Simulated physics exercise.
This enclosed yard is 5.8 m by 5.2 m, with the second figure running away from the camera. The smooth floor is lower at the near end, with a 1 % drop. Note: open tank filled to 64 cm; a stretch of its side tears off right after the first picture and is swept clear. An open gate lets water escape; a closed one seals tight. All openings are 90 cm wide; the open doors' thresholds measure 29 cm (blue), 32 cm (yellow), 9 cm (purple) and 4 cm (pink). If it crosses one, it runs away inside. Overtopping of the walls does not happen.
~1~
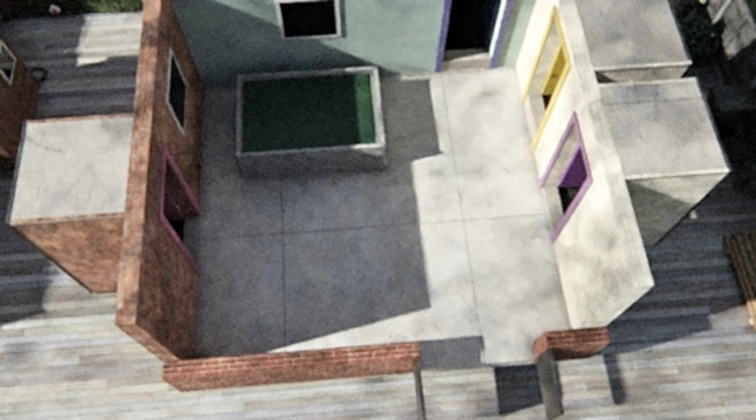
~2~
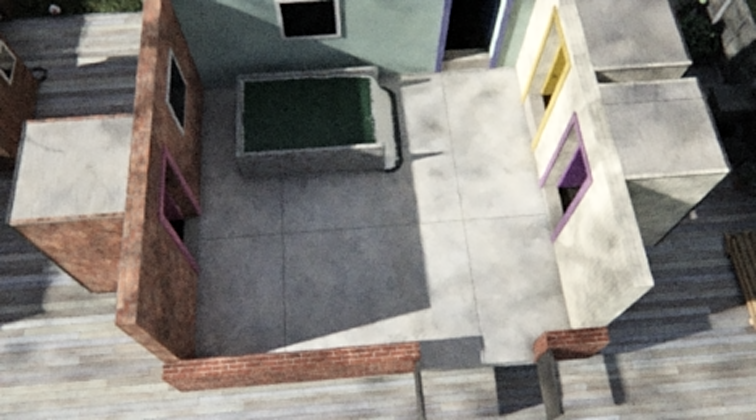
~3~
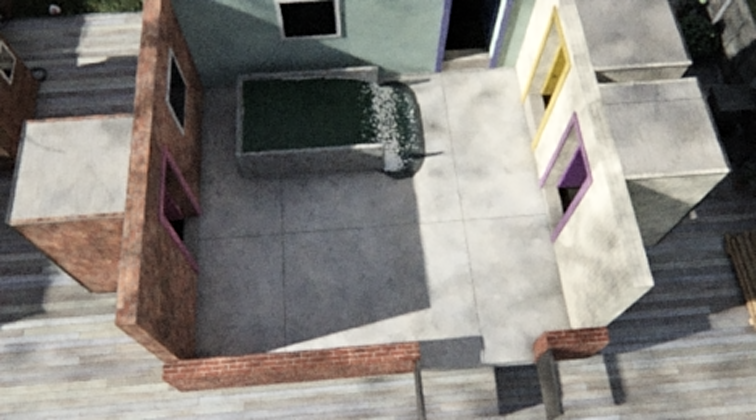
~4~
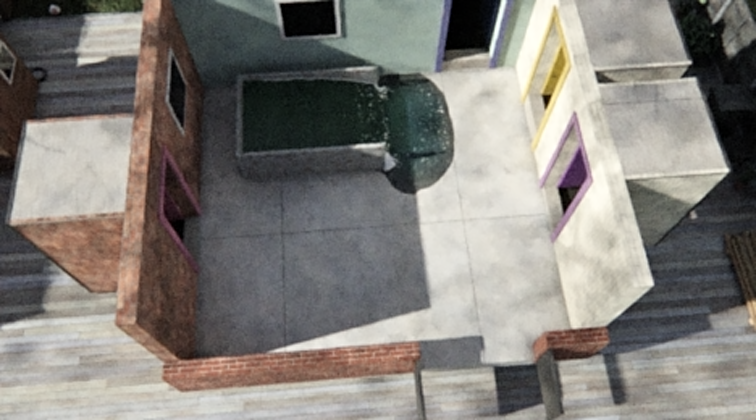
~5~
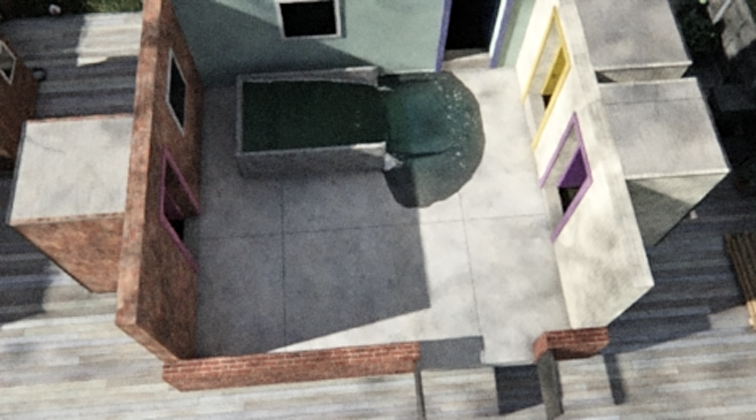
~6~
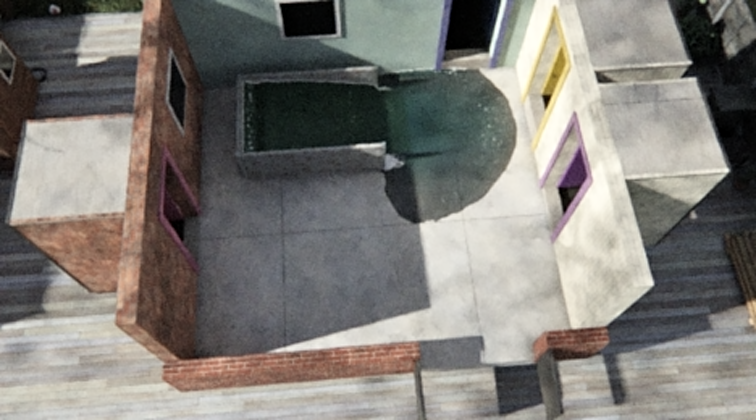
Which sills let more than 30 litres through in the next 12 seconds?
In the end blue door: Limit not crossed; yellow door: Limit not crossed; purple door: Limit crossed; pink door: Limit not crossed.
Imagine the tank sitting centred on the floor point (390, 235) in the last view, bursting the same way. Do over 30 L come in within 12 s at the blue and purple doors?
For the blue door, the amount is acceptable; for the purple door, the amount is too high.
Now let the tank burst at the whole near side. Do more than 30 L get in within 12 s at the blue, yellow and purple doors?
So blue stays lower, yellow stays lower, purple stays lower.
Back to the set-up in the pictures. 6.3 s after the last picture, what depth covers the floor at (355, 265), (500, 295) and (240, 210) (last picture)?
Depths in turn: Roughly 1, 10 and 0 centimetres.
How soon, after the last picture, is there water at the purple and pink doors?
Arrival: Purple 0.5 s, pink 7.0 s.
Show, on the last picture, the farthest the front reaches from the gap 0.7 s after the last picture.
Around (550, 232).
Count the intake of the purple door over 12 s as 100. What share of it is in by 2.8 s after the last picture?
80 per cent, roughly.
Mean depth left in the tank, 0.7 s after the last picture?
Average depth: About 36 cm.
Then, 0.7 s after the last picture water covers 30 % of the floor and is deepest (42 cm) near (507, 73); blue door 14 cm at the sill, 0 L in, yellow door 33 cm at the sill, 0 L in, purple door 12 cm at the sill, 0 L in, pink door not reached.
Then, 1.5 s after the last picture water covers 35 % of the floor and is deepest (40 cm) near (479, 83); blue door 24 cm at the sill, 0 L in, yellow door 36 cm at the sill, 3 L in, purple door 19 cm at the sill, 15 L in, pink door not reached.
Then, 2.8 s after the last picture water covers 45 % of the floor and is deepest (32 cm) near (570, 328); blue door 21 cm at the sill, 4 L in, yellow door 21 cm at the sill, 7 L in, purple door 14 cm at the sill, 52 L in, pink door not reached.
Then, 6.3 s after the last picture water covers 75 % of the floor and is deepest (14 cm) near (421, 352); blue door 6 cm at the sill, 4 L in, yellow door 7 cm at the sill, 7 L in, purple door 6 cm at the sill, 64 L in, pink door not reached.
Then, 11.3 s after the last picture water covers 95 % of the floor and is deepest (8 cm) near (195, 371); blue door 2 cm at the sill, 4 L in, yellow door 3 cm at the sill, 7 L in, purple door 4 cm at the sill, 64 L in, pink door 4 cm at the sill, 5 L in.
